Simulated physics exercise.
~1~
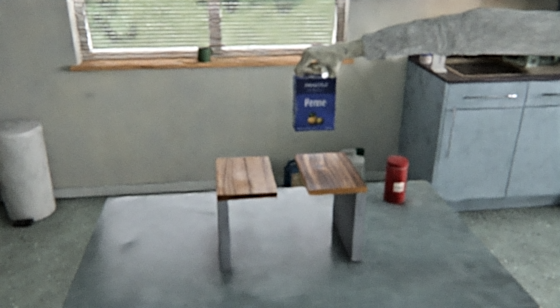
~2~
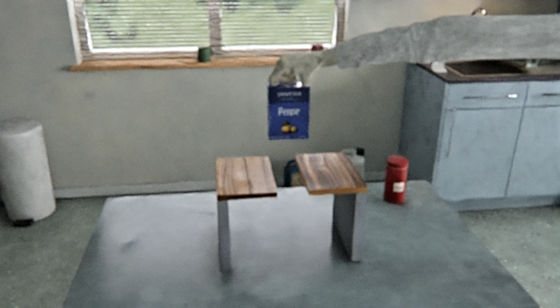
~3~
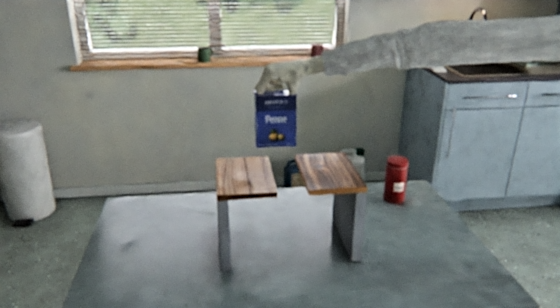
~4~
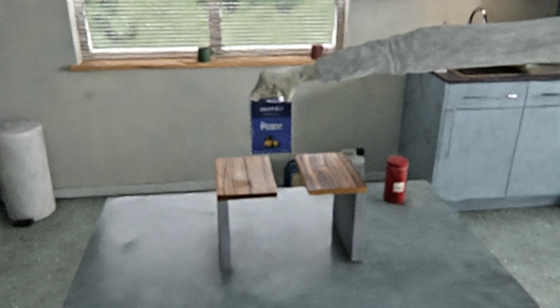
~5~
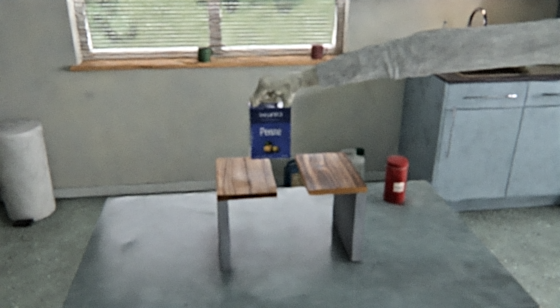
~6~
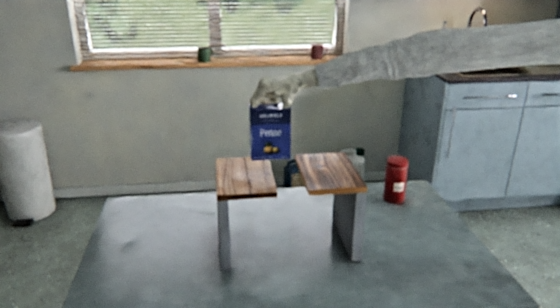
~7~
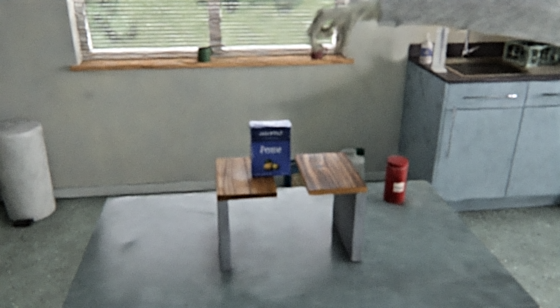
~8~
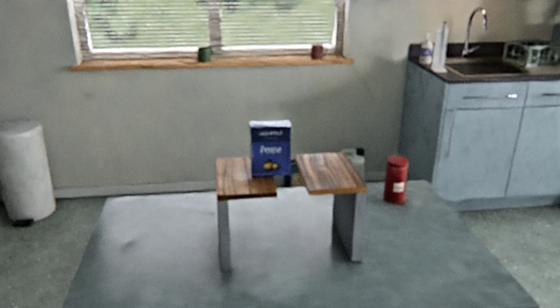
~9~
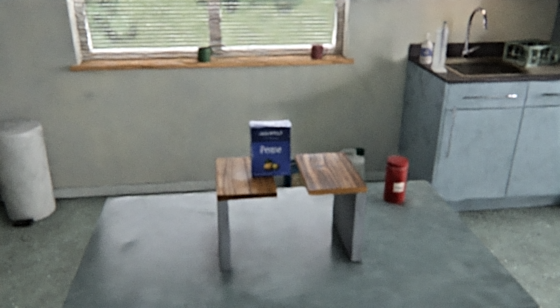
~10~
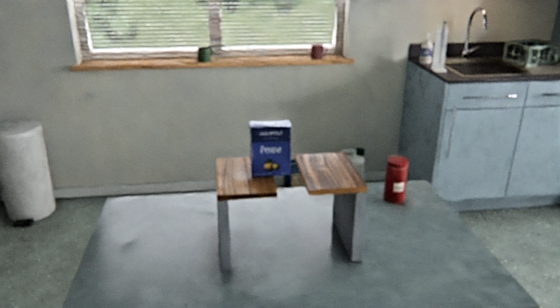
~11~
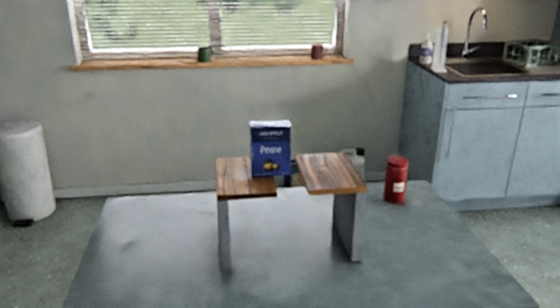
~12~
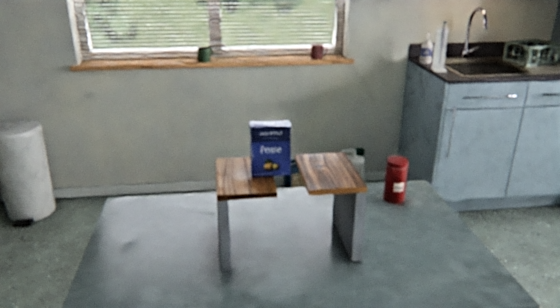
Blue packet held by a hand moving left and down, then released and resting upright on the gapped wooden-topped stand.
